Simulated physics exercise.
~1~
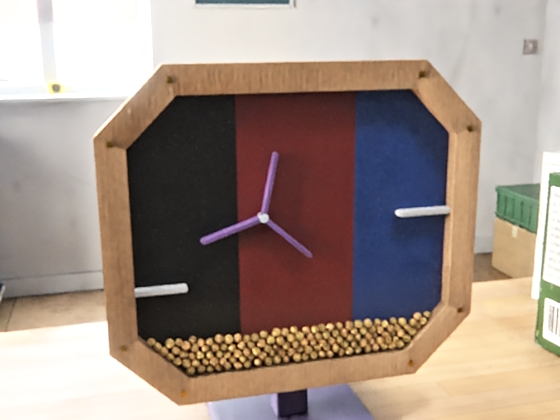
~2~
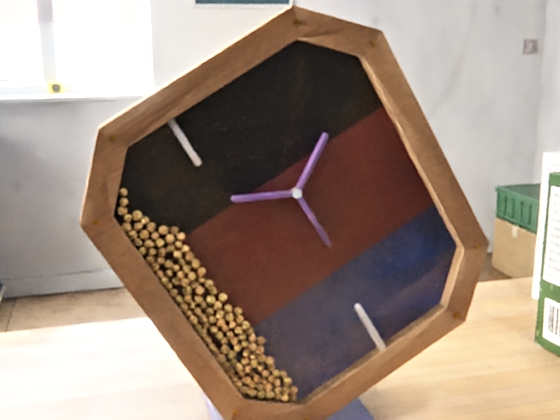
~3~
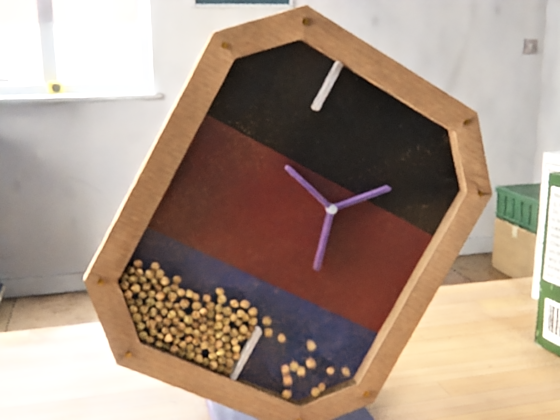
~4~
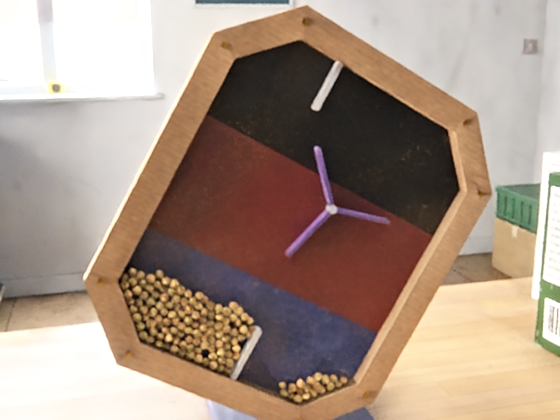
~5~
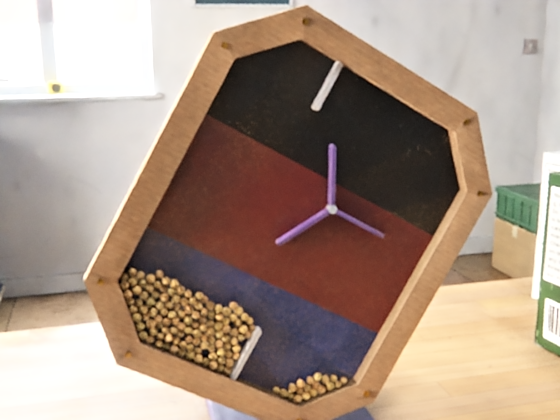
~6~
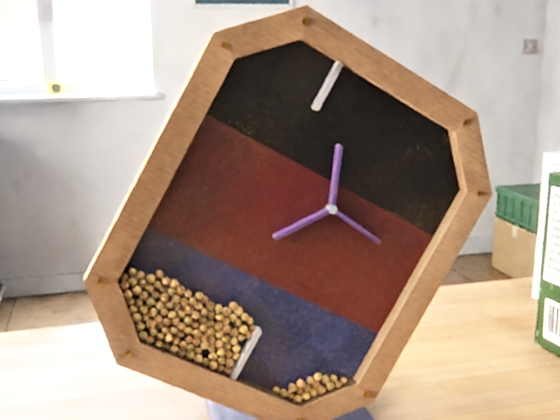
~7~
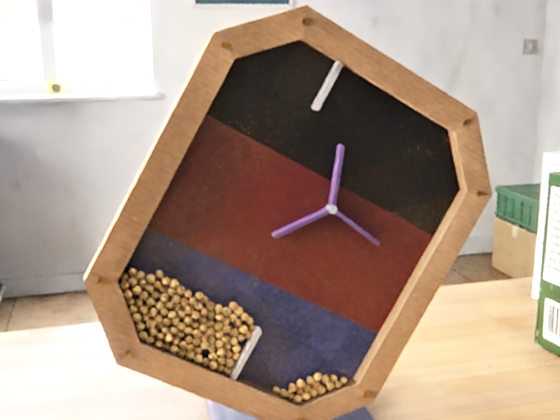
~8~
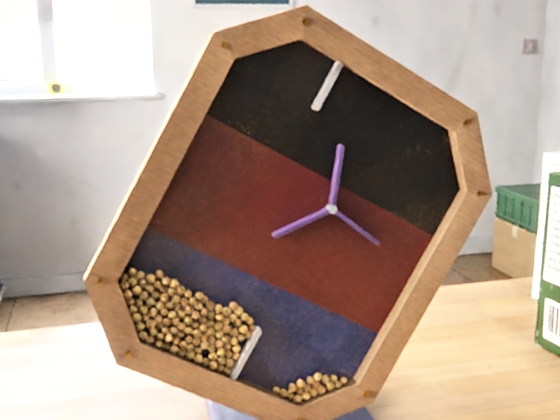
An octagonal wooden case turns clockwise, and its beads slide down to settle over the blue strip.
